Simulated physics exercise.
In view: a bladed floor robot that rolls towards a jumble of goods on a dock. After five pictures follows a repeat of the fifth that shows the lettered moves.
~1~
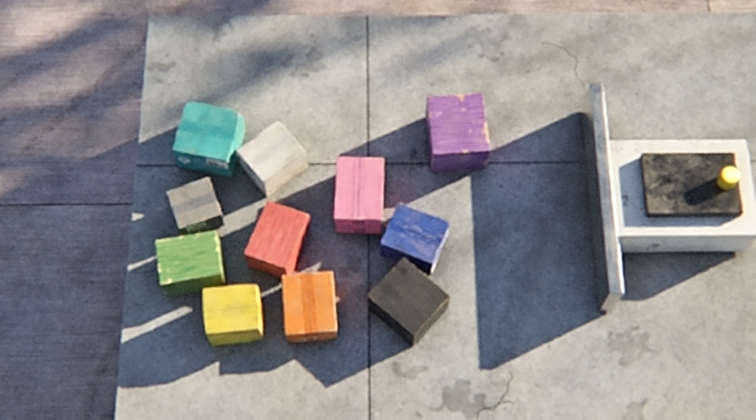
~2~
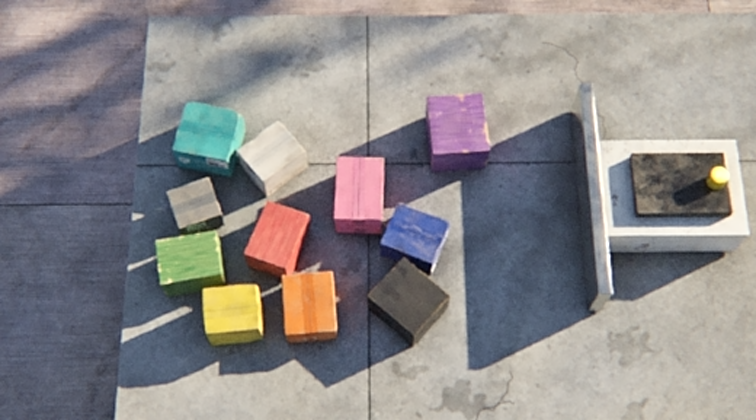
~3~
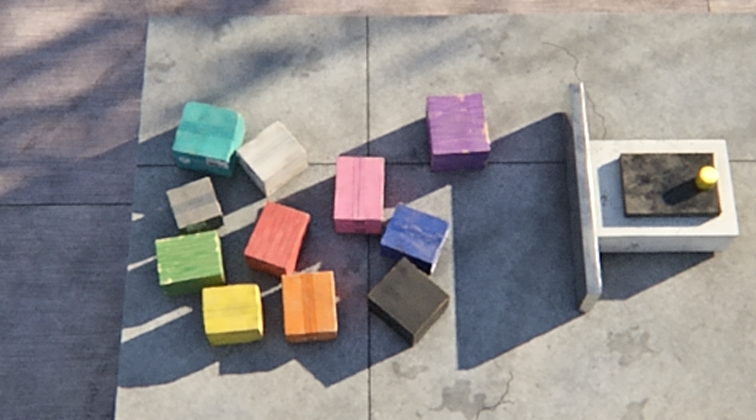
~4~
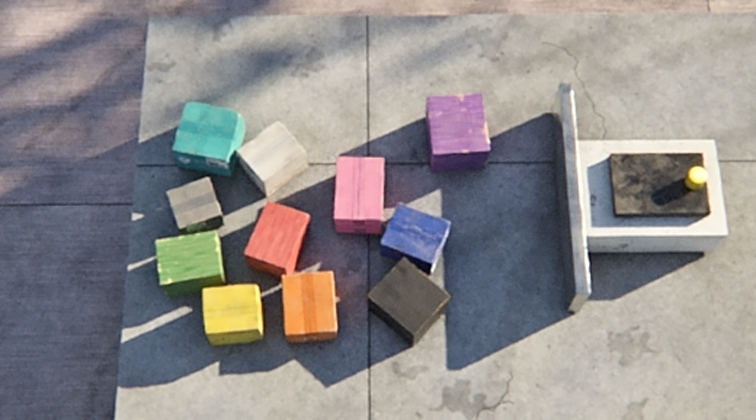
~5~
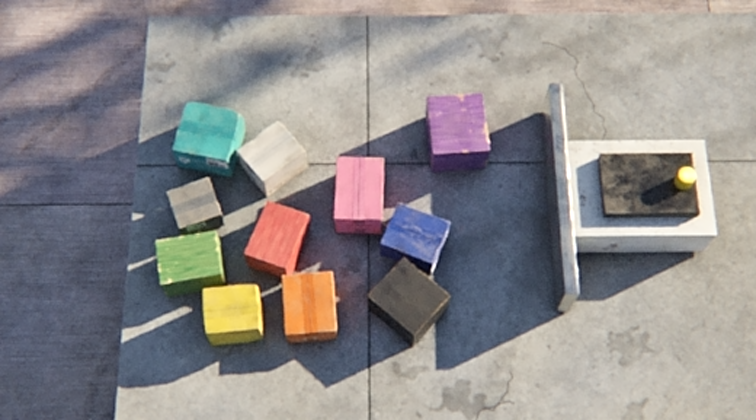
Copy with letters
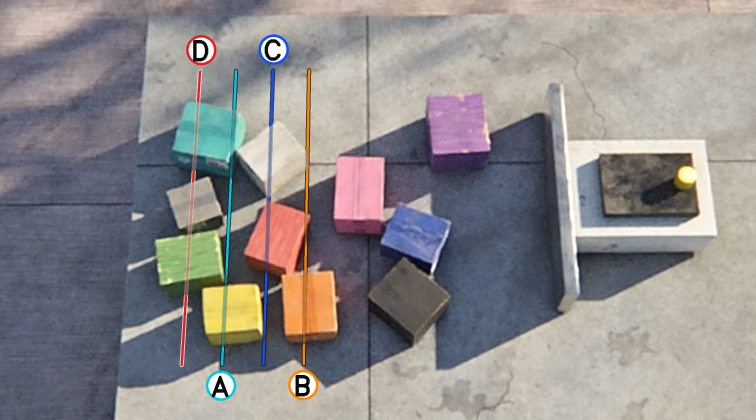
A white robot with a wide upright blade slid slowly and steadily left across the grey paving, closing part of the gap to a scattered group of colourful boxes, which all stayed still.
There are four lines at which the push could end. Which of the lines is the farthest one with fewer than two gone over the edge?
No farther than C.
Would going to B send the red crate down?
No.
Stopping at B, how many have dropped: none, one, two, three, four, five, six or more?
In all, none.
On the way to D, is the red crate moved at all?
By then, yes.
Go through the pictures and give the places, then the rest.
The first frame shows grey parcel (196, 208); orange box (310, 308); pink parcel (360, 196).
The second frame shows robot (674, 184); black crate (409, 302).
The third frame shows robot (663, 184); green crate (191, 264).
The fourth frame shows robot (652, 184); red crate (279, 240).
The fifth frame shows robot (641, 184); white box (273, 159); blue parcel (415, 239); grey parcel (196, 208).
On the marked copy, A at (229, 210); B at (307, 209); C at (268, 209); D at (191, 210).
Taking C. A third of the way, robot (535, 185); purple crate (418, 133); green crate (191, 264).
Two thirds of the way, robot (429, 186); turquoise parcel (204, 139); yellow parcel (197, 313).
When it is over, robot (348, 186); yellow parcel (124, 338); green crate (132, 268); none fallen.
As for the rest, A drops four; B is within the limit but short; D drops seven.
